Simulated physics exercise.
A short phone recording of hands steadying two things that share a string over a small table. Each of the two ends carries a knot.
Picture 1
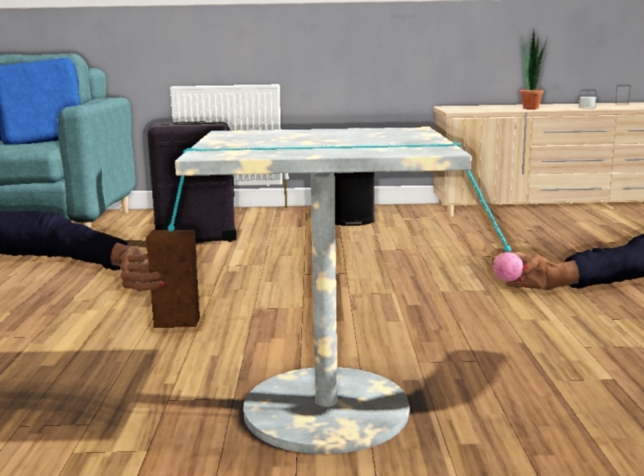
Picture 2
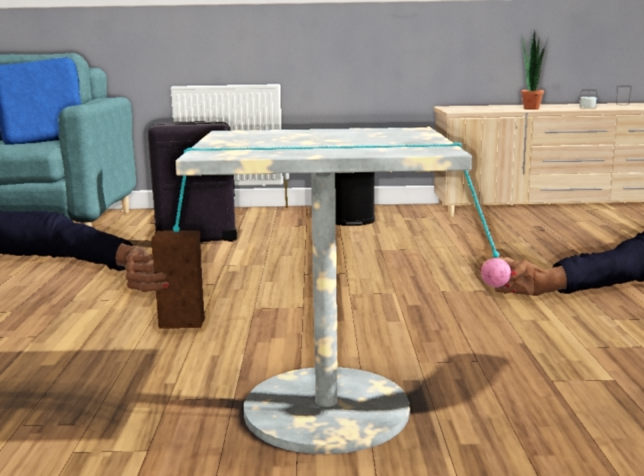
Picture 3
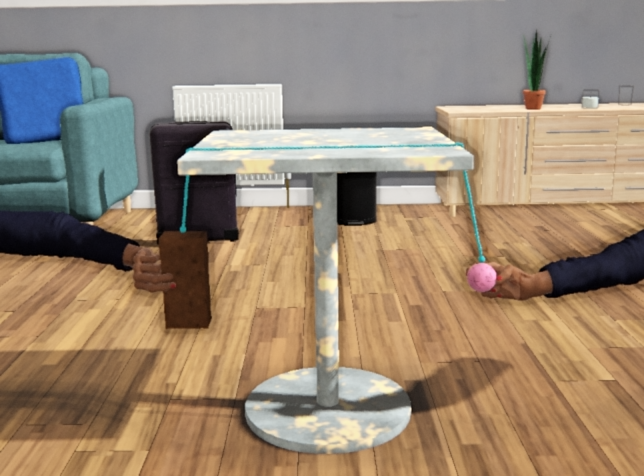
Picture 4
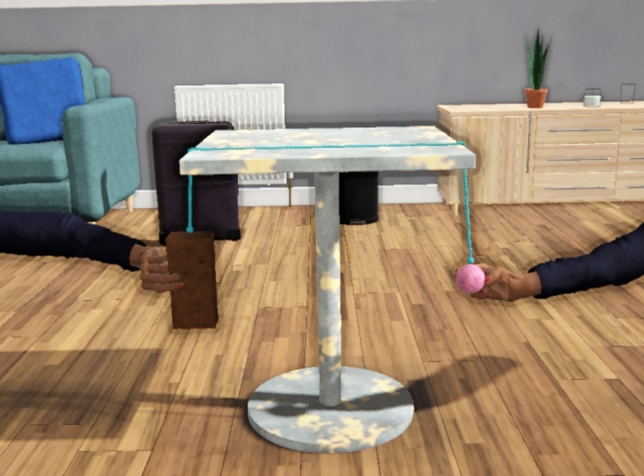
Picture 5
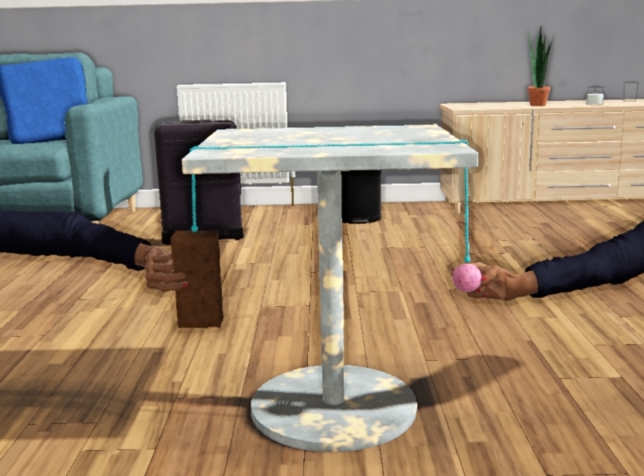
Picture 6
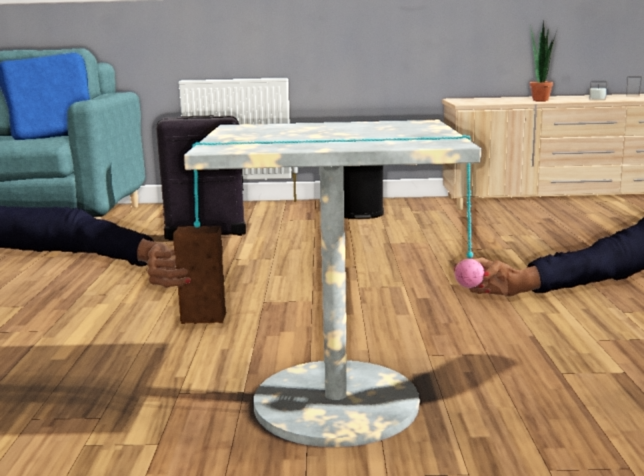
In a living room, one hand held a brown brick and another a pink ball, joined by a blue string over a small table, and both eased slightly inward until the string ends hung nearly straight.
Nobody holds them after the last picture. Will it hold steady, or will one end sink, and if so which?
Leftward motion.
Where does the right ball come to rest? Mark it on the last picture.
Resting spot: Close to (59, 422).
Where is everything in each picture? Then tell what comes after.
The first picture shows left brick (174, 279); right ball (508, 267); string over the top (345, 147).
The second picture shows left brick (179, 280); right ball (496, 273).
The third picture shows left brick (186, 280); right ball (482, 278).
The fourth picture shows left brick (193, 280); right ball (470, 279).
The fifth picture shows left brick (198, 279); right ball (467, 278).
The sixth picture shows left brick (201, 275); right ball (469, 274); string over the top (354, 141).
Then, 0.46 s past the final frame, left brick lower near (209, 351); right ball higher near (516, 142).
Then, 0.98 s past the final frame, left brick down on the floor near (233, 386); right ball pulled up onto the top near (312, 111).
Then, 1.44 s past the final frame, left brick down on the floor near (270, 403); right ball higher near (114, 251).
When it is over, left brick down on the floor near (270, 403); right ball down on the floor near (59, 422). The string sinks on the left side.
